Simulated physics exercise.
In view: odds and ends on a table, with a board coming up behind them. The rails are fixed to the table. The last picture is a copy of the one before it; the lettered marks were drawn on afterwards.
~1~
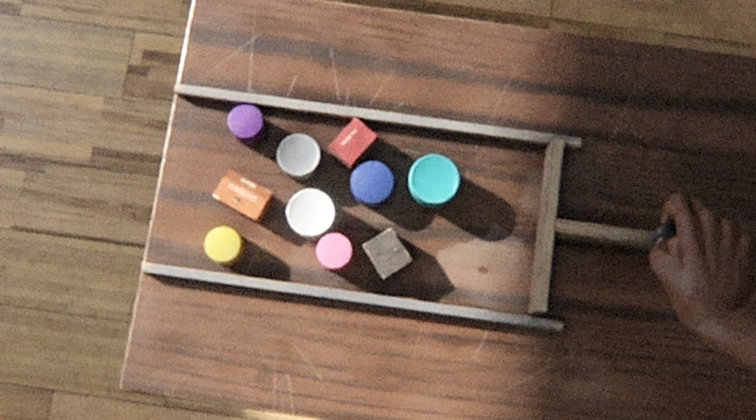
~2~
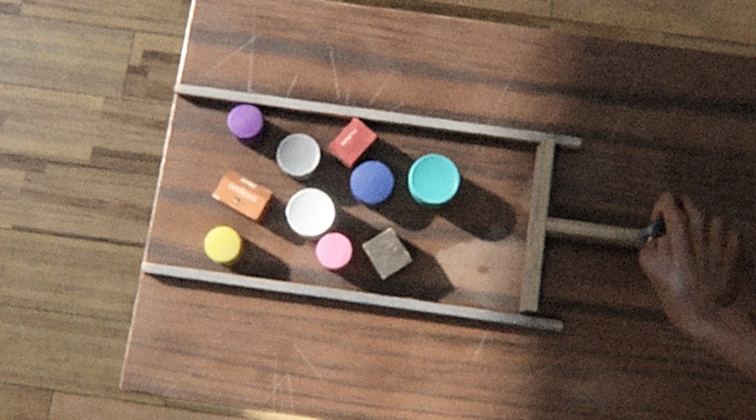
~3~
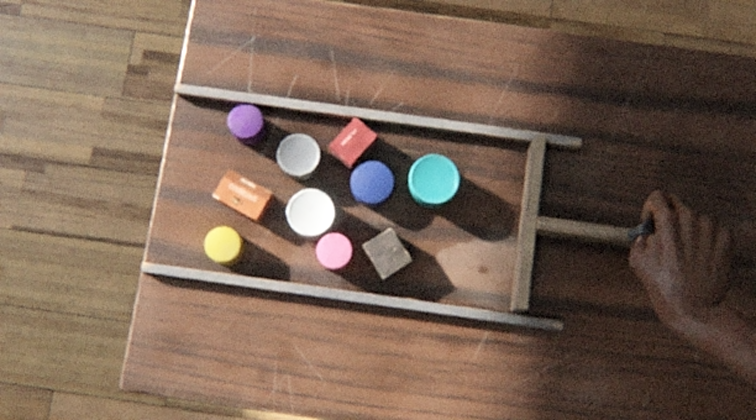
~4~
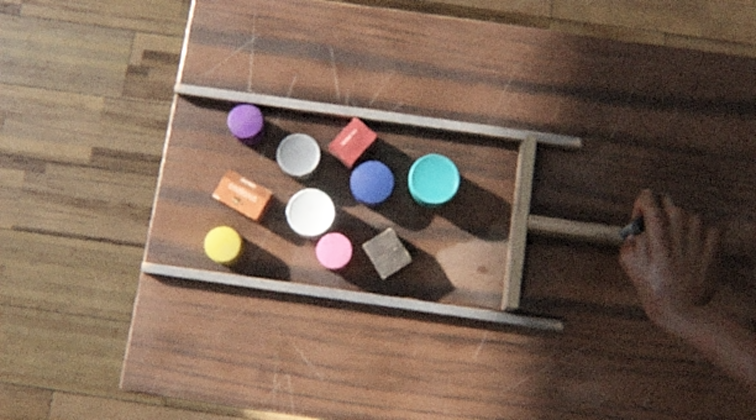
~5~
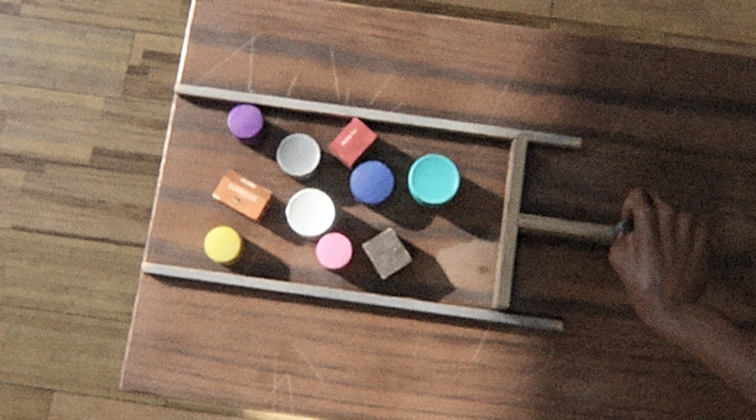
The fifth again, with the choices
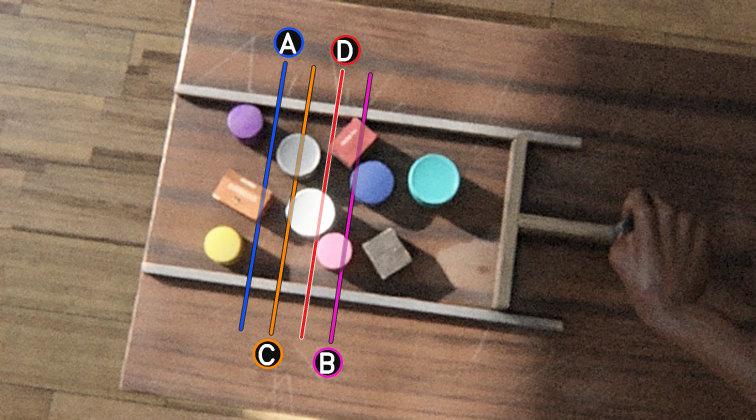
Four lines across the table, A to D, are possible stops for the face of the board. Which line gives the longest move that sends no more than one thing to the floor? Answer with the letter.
A.
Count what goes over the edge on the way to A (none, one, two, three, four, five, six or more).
In all, none.
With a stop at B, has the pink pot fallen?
No.
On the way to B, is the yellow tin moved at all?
No.
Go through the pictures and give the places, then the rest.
In the first frame, board (550, 224); white tub (312, 215); yellow tin (225, 246).
In the second frame, board (541, 223); turquoise jar (434, 183).
In the third frame, board (531, 221); black block (388, 255).
In the fourth frame, board (522, 220); orange box (244, 196).
In the fifth frame, board (513, 219); blue tin (373, 185); purple tin (247, 125); white tub (312, 215).
On the copy, A at (264, 192); B at (351, 204); C at (293, 196); D at (323, 200).
On A. First, board (423, 207); turquoise jar (396, 177); blue tin (351, 186).
Then, board (333, 194); orange box (228, 194); purple tin (241, 121).
Finally, board (264, 185); orange box (169, 190); yellow tin (160, 247); none fallen.
By contrast, B is within the limit but short; C is within the limit but short; D is within the limit but short.
